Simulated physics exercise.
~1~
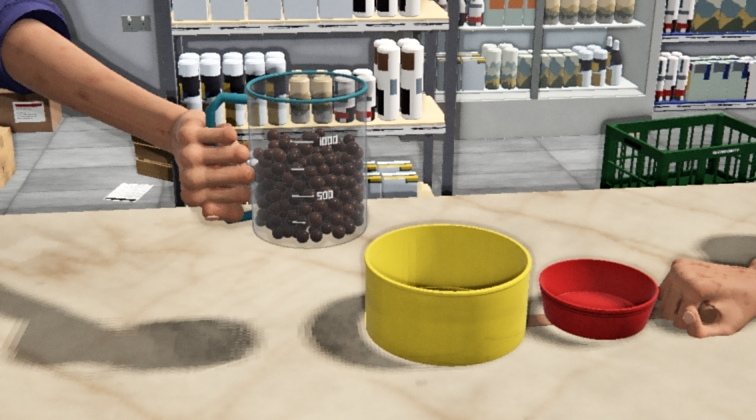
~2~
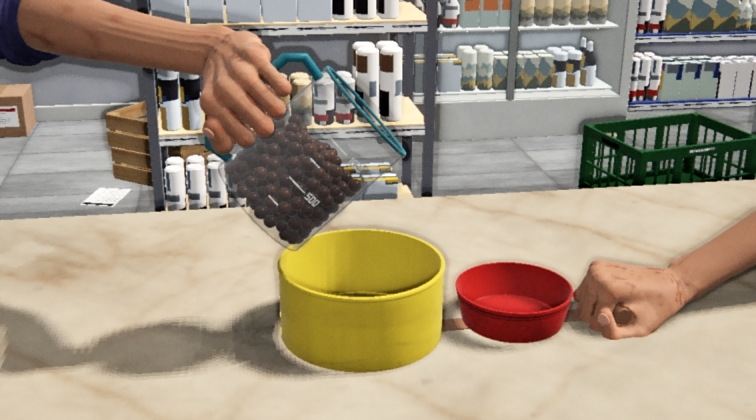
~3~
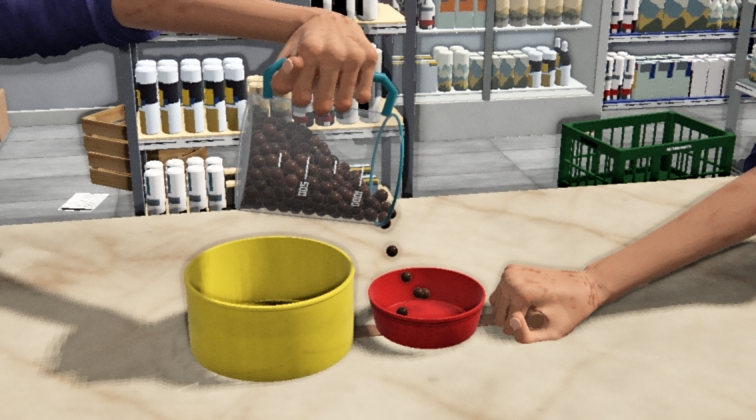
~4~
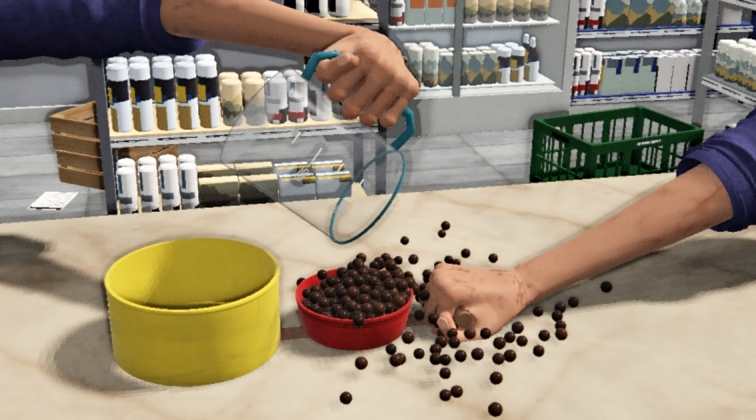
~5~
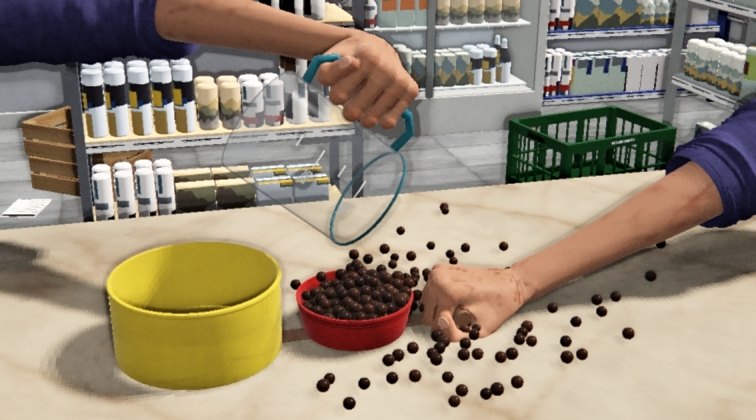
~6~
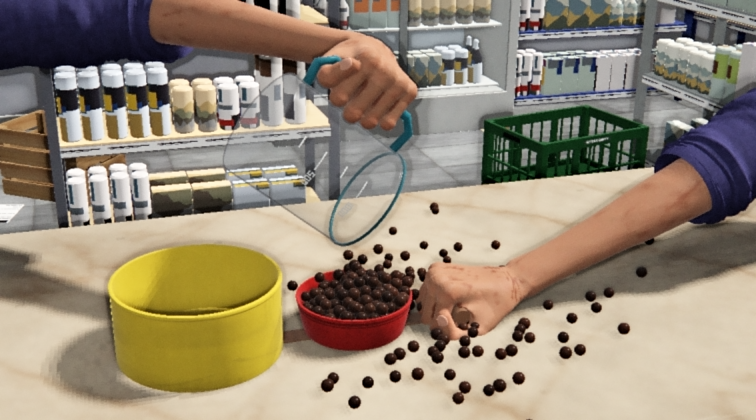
The clip opens on a marble counter in a shop, where one hand holds a clear jug of dark chocolate balls behind a yellow pot, and another hand rests beside a small red dish. The pot and dish slide left together while the jug tips to the right. Once the jug lies on its side, the first balls drop into the red dish. It turns further until it empties, heaping the dish as many balls spill around the resting hand. The scattered balls spread and settle on the counter, leaving the red dish full and no balls visible in the yellow pot.
